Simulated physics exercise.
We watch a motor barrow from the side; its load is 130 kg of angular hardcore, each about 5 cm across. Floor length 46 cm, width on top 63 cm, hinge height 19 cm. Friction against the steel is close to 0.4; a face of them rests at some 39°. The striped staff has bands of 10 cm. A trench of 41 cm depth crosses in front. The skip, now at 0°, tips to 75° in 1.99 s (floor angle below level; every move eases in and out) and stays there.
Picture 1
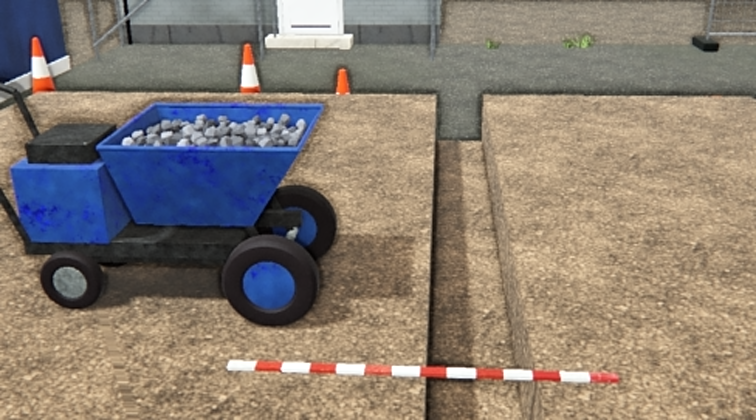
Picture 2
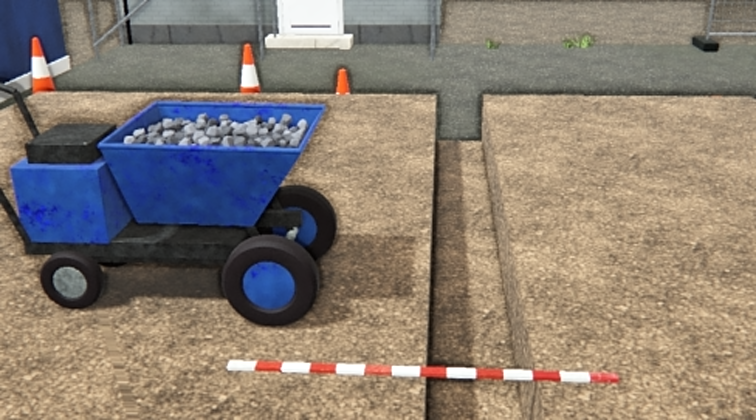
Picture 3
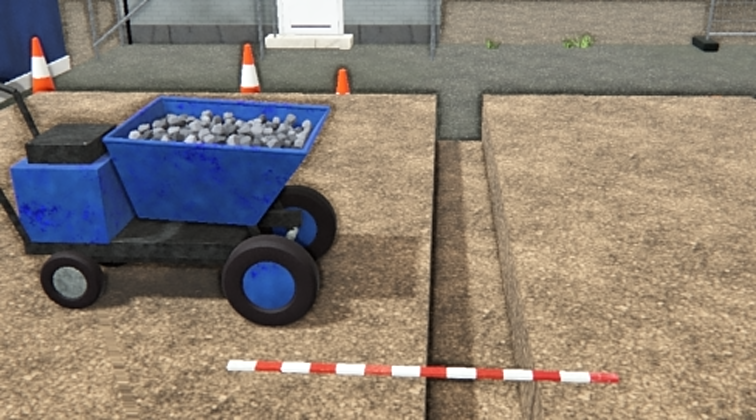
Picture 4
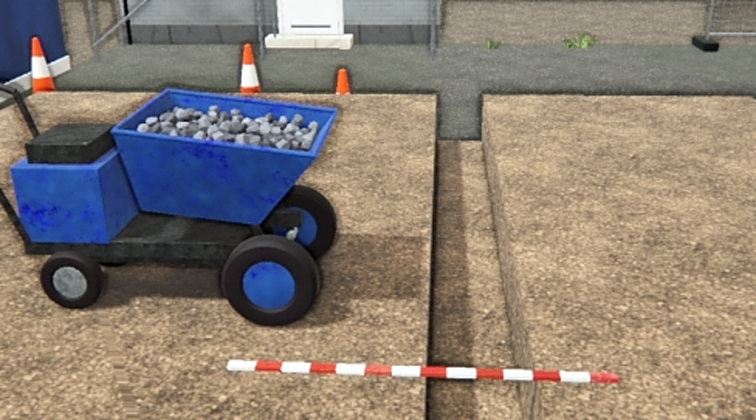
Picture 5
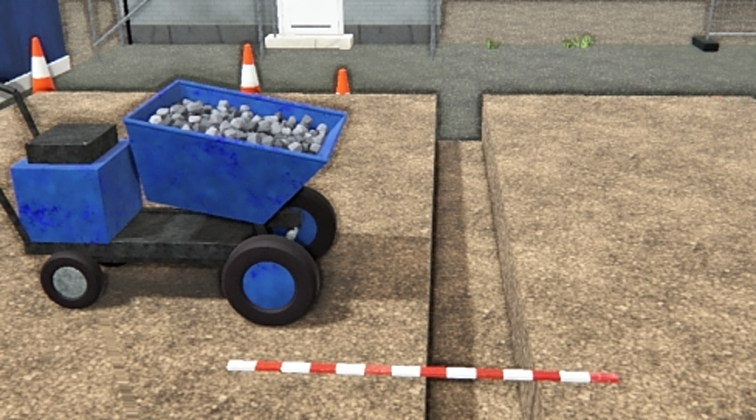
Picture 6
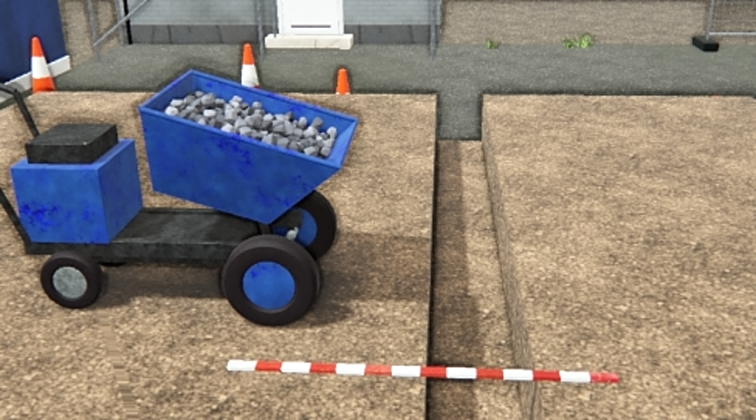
Blue motor barrow loaded with grey stones gradually tilting its skip forward to the right, beside a trench and striped staff.
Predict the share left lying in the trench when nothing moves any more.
Some 87 per cent of it.
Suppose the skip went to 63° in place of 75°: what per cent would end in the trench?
Then about 30 per cent.
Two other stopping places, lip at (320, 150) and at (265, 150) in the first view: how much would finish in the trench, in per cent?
First some 85, then 65 per cent.
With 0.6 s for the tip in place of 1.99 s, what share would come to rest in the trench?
Then about 90 per cent.
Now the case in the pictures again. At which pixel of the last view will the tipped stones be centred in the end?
Near (469, 361).
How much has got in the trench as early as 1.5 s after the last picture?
About 30 per cent by then.
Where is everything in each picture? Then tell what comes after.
In the first frame, the skip is at 0°, its lip at (299, 151); the top of the load is at (195, 128).
In the second frame, the skip is at 1°, its lip at (301, 151); the top of the load is at (190, 127).
The third frame shows lip at (307, 153), floor tilted 3°, highest stones at (194, 124).
The fourth frame shows lip at (316, 156), floor tilted 6°, highest stones at (193, 118).
The fifth frame shows lip at (327, 161), floor tilted 11°, highest stones at (198, 111).
In the sixth frame, the skip is at 16°, its lip at (340, 168); the top of the load is at (197, 102).
Then, 0.9 s after the last picture the floor is at 63°, 100 % in the skip; the foremost stones are at (421, 236).
Then, 1.5 s after the last picture the floor is at 75°, 70 % in the skip, 30 % in the trench; the foremost stones are at (513, 366).
Then, 1.8 s after the last picture the floor is at 75°, 47 % in the skip, 1 % short of the trench, 53 % in the trench; the foremost stones are at (515, 378).
Then, 3.8 s after the last picture the floor is at 75°, 13 % in the skip, 87 % in the trench; the foremost stones are at (515, 365).
